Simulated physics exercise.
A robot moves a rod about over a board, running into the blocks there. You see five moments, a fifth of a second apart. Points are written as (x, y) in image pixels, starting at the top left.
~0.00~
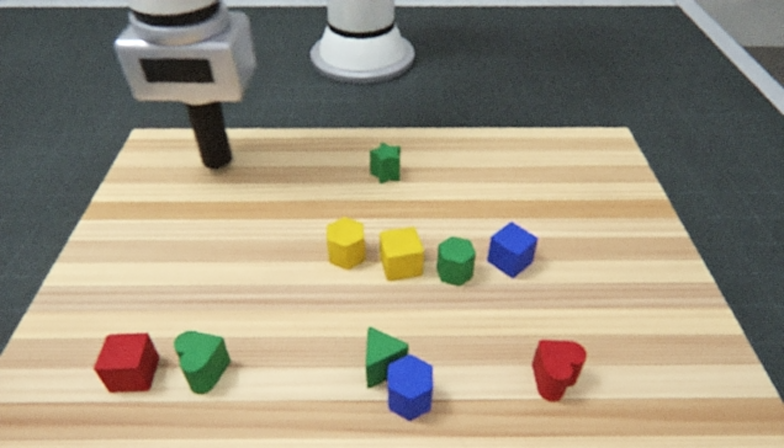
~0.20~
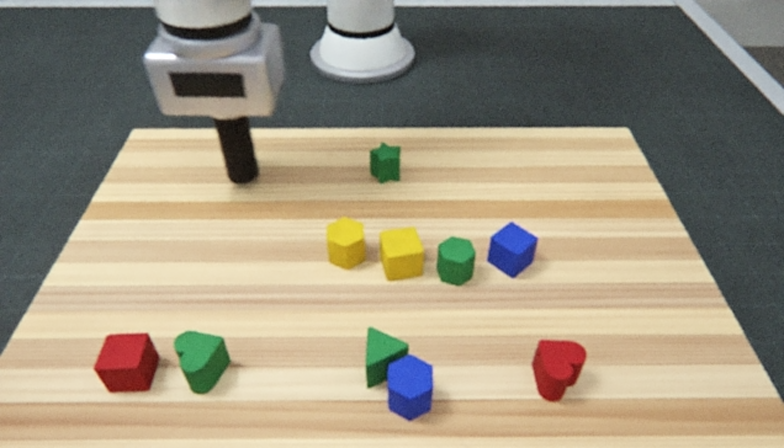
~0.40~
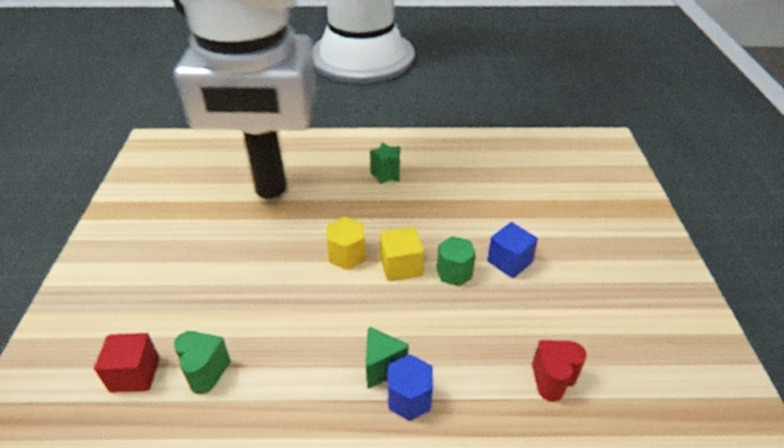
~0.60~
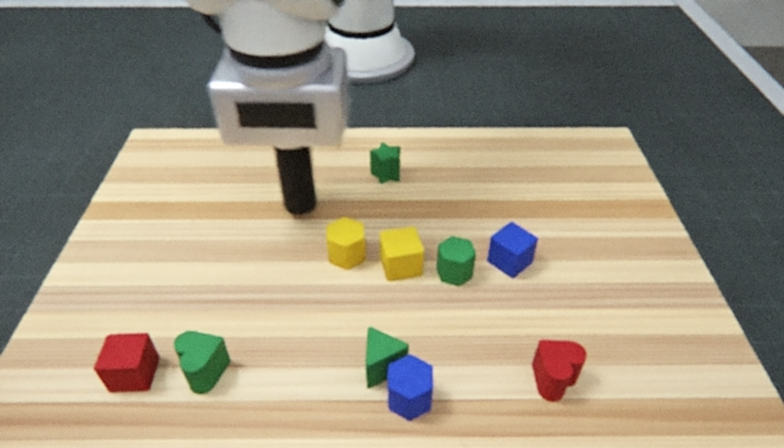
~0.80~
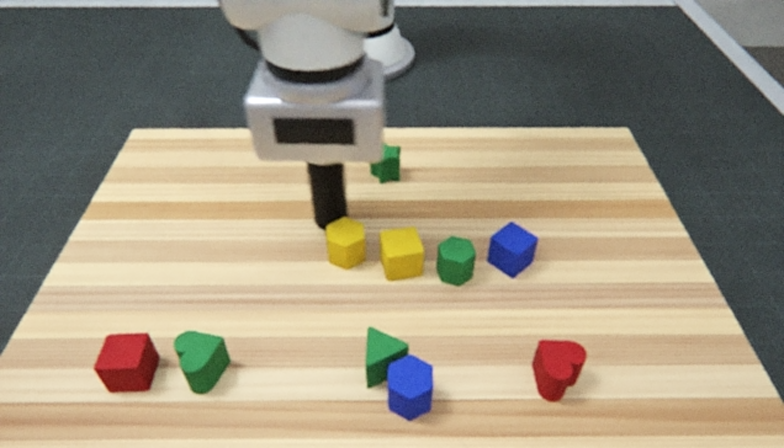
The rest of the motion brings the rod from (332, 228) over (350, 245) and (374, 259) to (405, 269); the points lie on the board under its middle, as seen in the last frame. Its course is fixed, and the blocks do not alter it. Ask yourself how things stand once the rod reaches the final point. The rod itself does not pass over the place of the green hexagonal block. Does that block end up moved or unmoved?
It is moved from its place.
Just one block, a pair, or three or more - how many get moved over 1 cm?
My answer is three or more.
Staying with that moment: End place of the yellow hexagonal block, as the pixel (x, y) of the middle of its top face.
Just about (366, 266).
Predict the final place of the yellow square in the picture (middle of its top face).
In the picture, it is at (447, 258).
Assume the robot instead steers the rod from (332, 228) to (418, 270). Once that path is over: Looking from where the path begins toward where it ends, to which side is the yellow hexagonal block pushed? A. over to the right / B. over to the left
I'll go with A - over to the right.
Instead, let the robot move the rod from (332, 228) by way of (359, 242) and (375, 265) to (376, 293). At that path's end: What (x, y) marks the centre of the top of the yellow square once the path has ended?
It should be at about (420, 259).
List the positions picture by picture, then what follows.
The first picture shows rod tip at (218, 160); block tops, yellow hexagonal block at (345, 231); yellow square at (401, 241); green hexagonal block at (457, 249).
The second picture shows rod at (244, 174); blocks unchanged.
The third picture shows rod at (271, 189); blocks unchanged.
The fourth picture shows rod at (300, 204); blocks unchanged.
The fifth picture shows rod at (331, 219); yellow hexagonal block at (345, 231); yellow square at (401, 241); green hexagonal block at (457, 249).
The first path, step by step. Halfway along, rod at (361, 244); yellow hexagonal block at (359, 256), turned 45° clockwise.
At the end, rod at (405, 261); yellow hexagonal block at (366, 266), turned 75° clockwise; yellow square at (447, 258); green hexagonal block at (482, 251).
